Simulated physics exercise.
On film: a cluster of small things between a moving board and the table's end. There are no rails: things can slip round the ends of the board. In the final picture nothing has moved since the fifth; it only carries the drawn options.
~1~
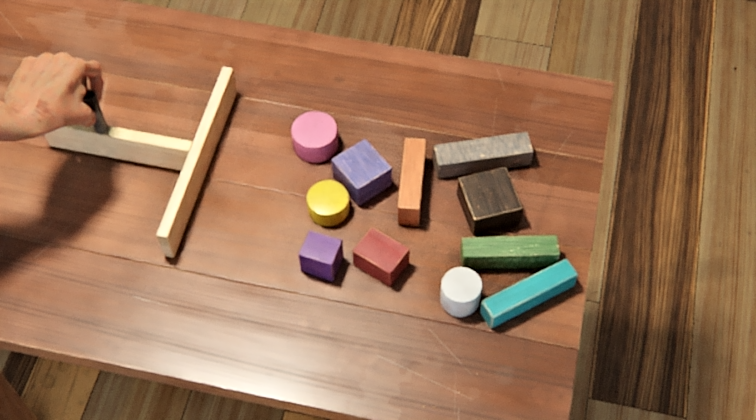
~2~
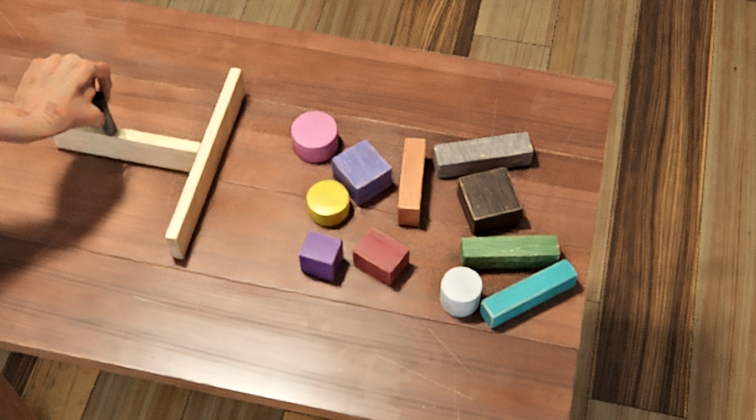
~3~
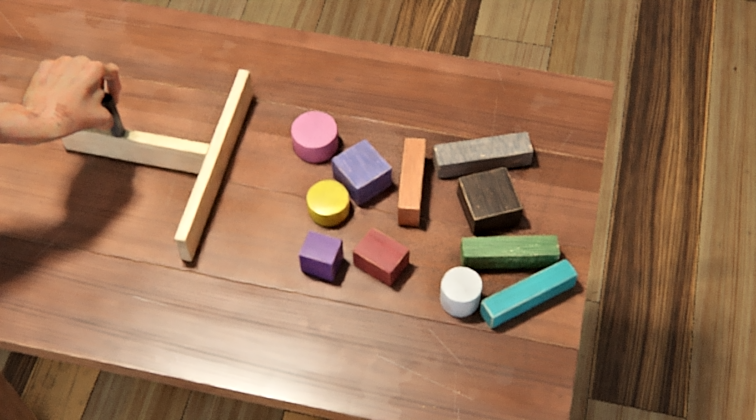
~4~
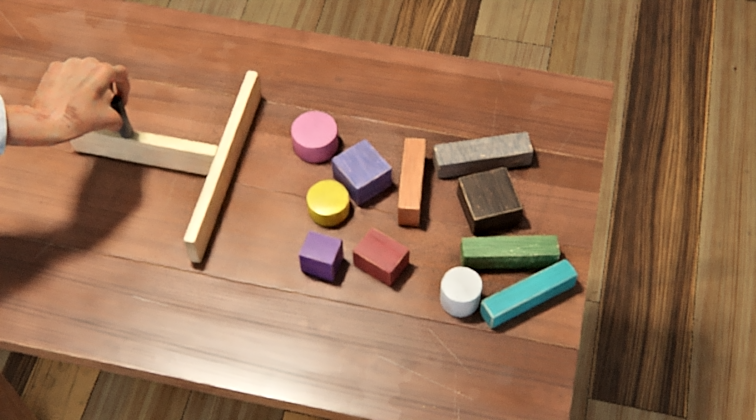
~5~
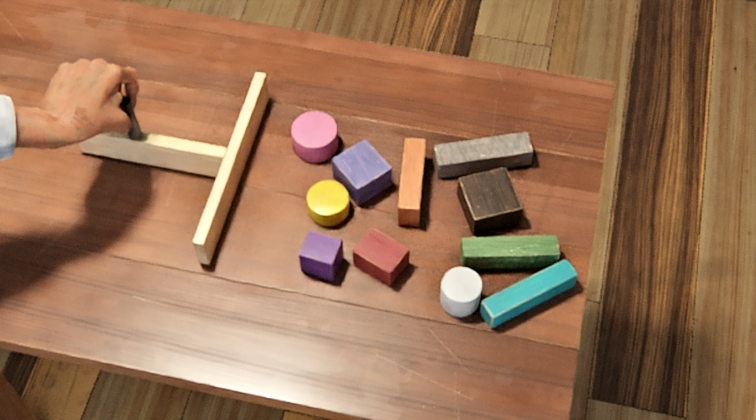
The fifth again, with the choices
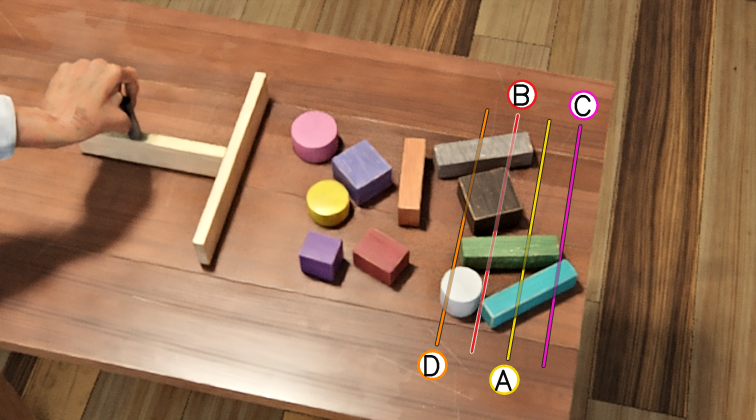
Hand sliding a pale T-shaped wooden board slowly rightward across a table towards a cluster of colourful blocks, which stay still.
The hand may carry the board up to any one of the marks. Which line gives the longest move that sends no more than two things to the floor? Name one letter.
Up to line B.
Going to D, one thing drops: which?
The turquoise stick goes over.
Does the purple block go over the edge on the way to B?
No.
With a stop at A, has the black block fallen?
By then, yes.
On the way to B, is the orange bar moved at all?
By then, yes.
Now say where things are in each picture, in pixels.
White tin (461, 292); green bar (509, 253); red block (381, 256), in the first frame.
Board (205, 149); purple block (322, 256), in the second frame.
Board (214, 150); turquoise stick (529, 293), in the third frame.
Board (223, 152); orange bar (412, 181), in the fourth frame.
Board (231, 153); yellow tin (328, 203); blue block (362, 172); white tin (461, 292), in the fifth frame.
On the copy, A at (530, 231); B at (497, 225); C at (563, 238); D at (464, 219).
On B. First, board (324, 171); purple block (328, 255); pink tin (368, 142).
Then, board (418, 188); turquoise stick (542, 303); green bar (535, 251).
Finally, board (494, 202); turquoise stick over the edge; white tin over the edge; two fallen.
By contrast, A drops four; C drops seven; D is within the limit but short.
